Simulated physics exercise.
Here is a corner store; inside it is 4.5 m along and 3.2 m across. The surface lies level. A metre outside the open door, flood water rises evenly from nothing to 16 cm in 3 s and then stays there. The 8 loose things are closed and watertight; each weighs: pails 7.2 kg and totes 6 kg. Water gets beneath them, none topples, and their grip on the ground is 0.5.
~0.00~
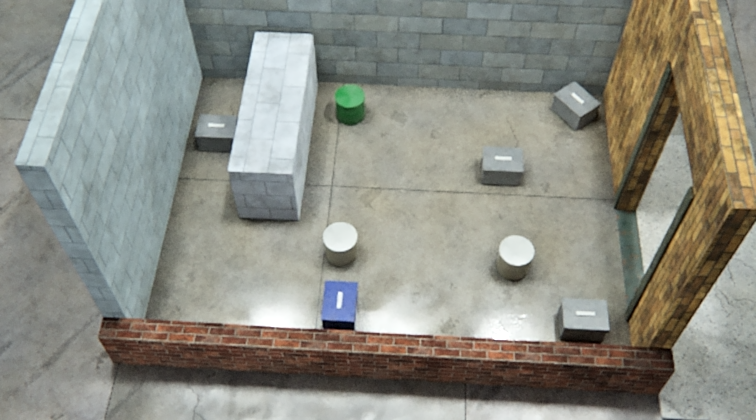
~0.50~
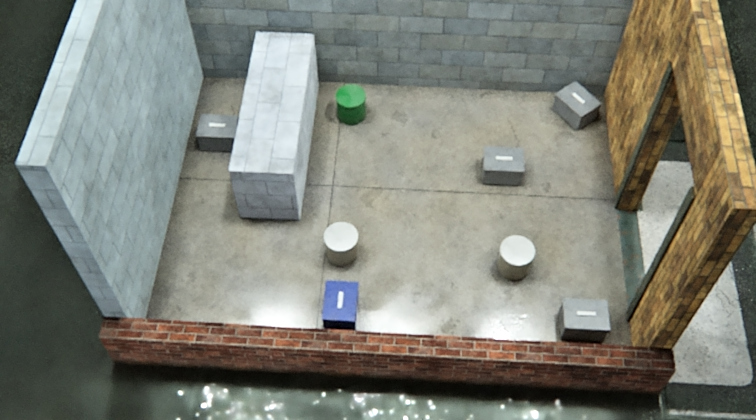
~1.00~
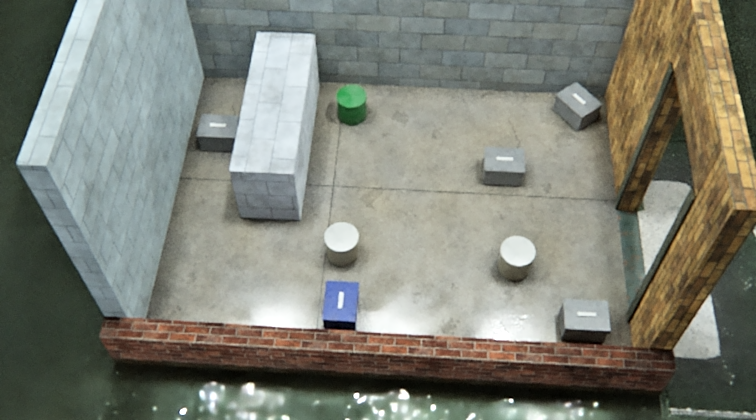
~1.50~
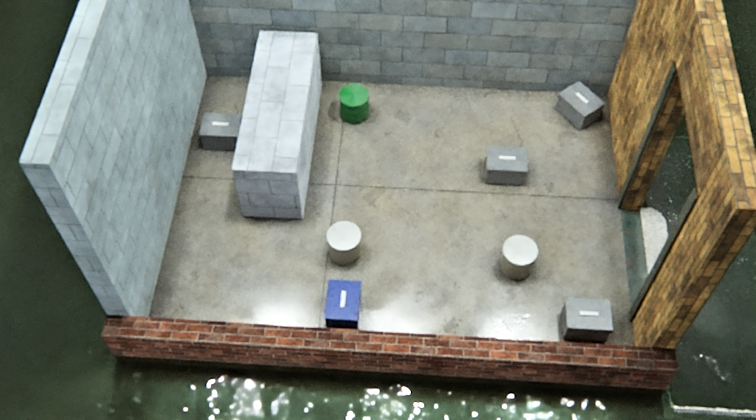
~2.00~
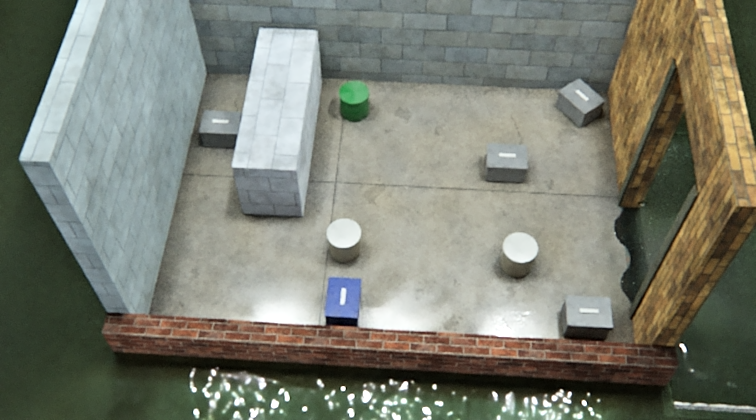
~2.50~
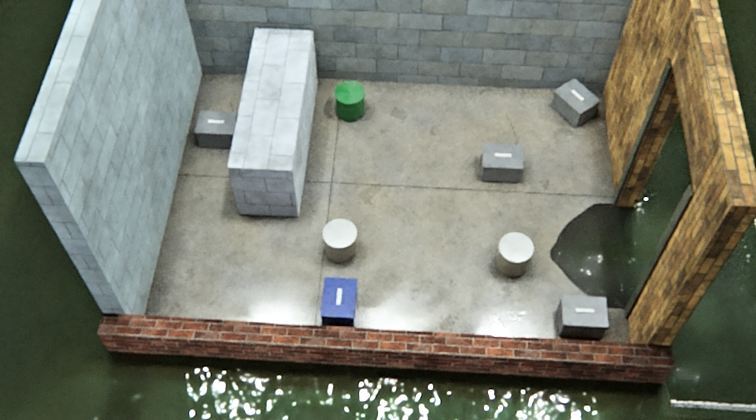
The clip shows a walled room holding gray boxes, a blue box and several cylinders, one green, as dark water spreads over the ground outside, then passes through the right doorway onto the floor, while the objects stay still.
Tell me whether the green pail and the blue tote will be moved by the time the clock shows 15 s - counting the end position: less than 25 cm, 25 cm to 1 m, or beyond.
Green pail travels far; blue tote gets carried off.
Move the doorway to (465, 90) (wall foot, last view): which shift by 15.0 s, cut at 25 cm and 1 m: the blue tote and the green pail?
Then the blue tote travels far, the green pail barely shifts.
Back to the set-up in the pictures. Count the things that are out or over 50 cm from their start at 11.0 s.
By then 4.
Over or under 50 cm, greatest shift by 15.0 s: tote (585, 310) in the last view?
Answer: Short of it.
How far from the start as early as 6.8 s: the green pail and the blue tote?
Roughly 0 and 80 cm by then.
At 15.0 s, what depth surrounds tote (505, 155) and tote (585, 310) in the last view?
Roughly 7 and 6 cm.
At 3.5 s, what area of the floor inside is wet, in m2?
Some 2.5 m2.
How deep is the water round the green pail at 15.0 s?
Roughly 7 cm.
After 3.5 s the green pail is near (350, 93), 0.0 m from its start, aground; the blue tote is near (339, 297), 0.0 m from its start, aground; 0 afloat.
After 6.8 s the green pail is near (350, 93), 0.0 m from its start, aground; the blue tote is near (254, 268), 0.9 m from its start, aground; 0 afloat.
After 11.0 s the green pail is near (361, 82), 0.2 m from its start, afloat; the blue tote is near (216, 131), 2.3 m from its start, afloat; 6 afloat.
After 15.0 s the green pail is near (474, 100), 1.3 m from its start, aground; the blue tote is near (213, 91), 2.7 m from its start, afloat; 7 afloat.
